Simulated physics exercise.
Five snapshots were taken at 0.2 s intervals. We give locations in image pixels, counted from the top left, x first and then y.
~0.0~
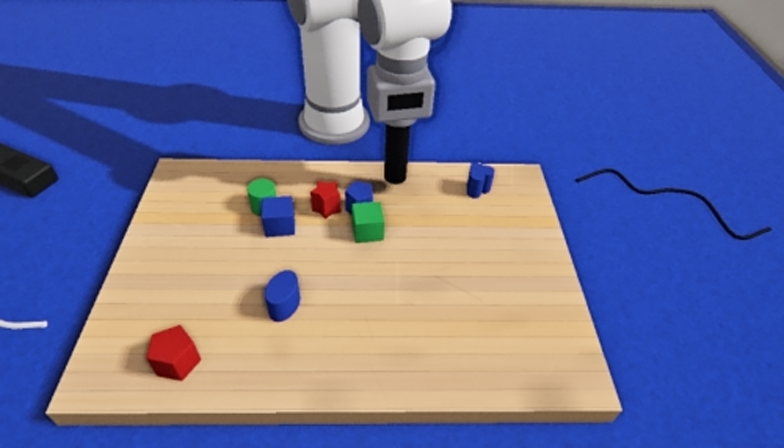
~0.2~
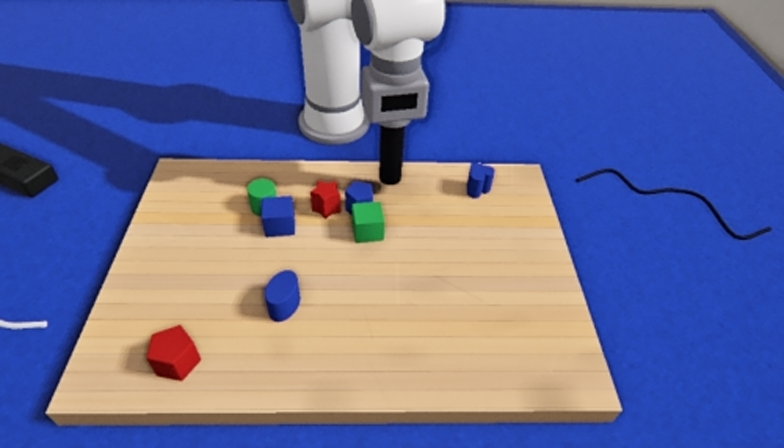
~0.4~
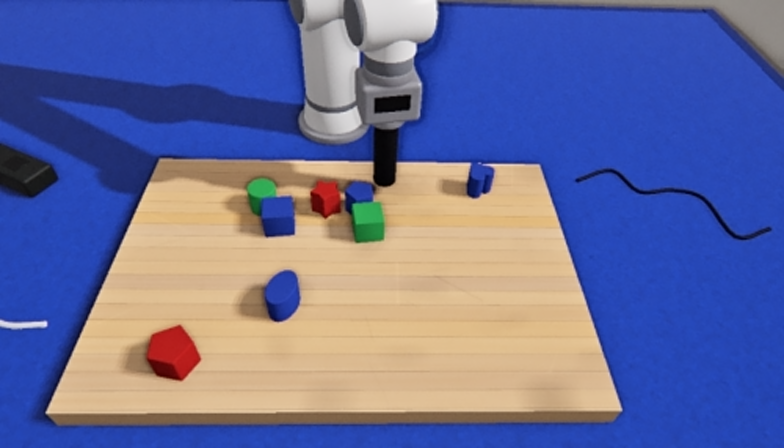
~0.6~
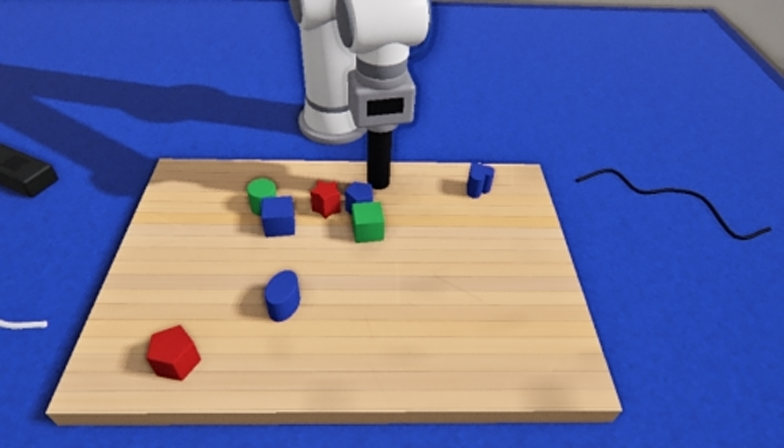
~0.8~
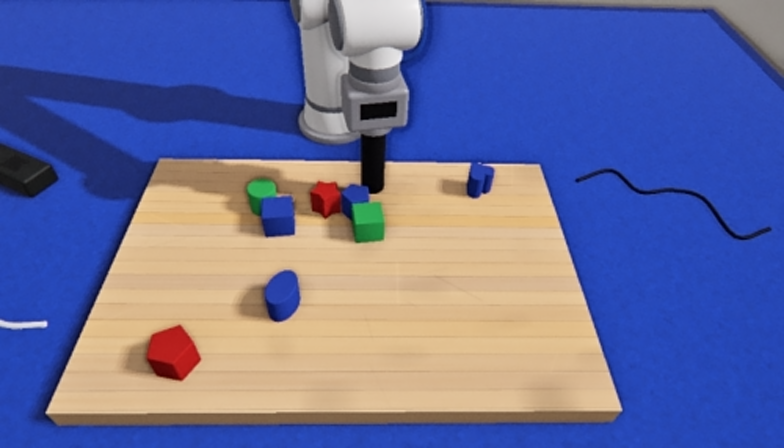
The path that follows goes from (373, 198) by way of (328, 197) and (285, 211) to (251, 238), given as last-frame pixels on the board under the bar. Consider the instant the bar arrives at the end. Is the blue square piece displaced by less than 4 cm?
I expect not.
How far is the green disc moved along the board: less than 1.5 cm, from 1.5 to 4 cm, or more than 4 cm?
Of the three bands, it's 1.5 to 4 cm.
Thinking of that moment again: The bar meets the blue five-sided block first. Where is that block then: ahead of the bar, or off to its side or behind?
By then it is beside or behind the bar.
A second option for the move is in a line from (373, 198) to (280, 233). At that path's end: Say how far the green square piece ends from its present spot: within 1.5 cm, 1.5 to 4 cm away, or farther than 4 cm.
Displacement: Within 1.5 cm.
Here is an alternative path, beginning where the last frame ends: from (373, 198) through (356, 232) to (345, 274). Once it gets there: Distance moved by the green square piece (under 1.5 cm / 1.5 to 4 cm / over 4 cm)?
Net shift: Above 4 cm.
The first path, step by step. One third of the way, bar (326, 186); red star (312, 194), turned 30° anticlockwise; blue five-sided block (352, 194).
Two thirds of the way, bar (283, 200); green disc (257, 188); blue square piece (269, 213), turned 15° clockwise; red star (299, 203), turned 120° anticlockwise; blue five-sided block (352, 194).
At the end, bar (248, 227); green disc (248, 190); blue square piece (256, 238), turned 30° anticlockwise; red star (299, 203), turned 125° anticlockwise; blue five-sided block (352, 194).
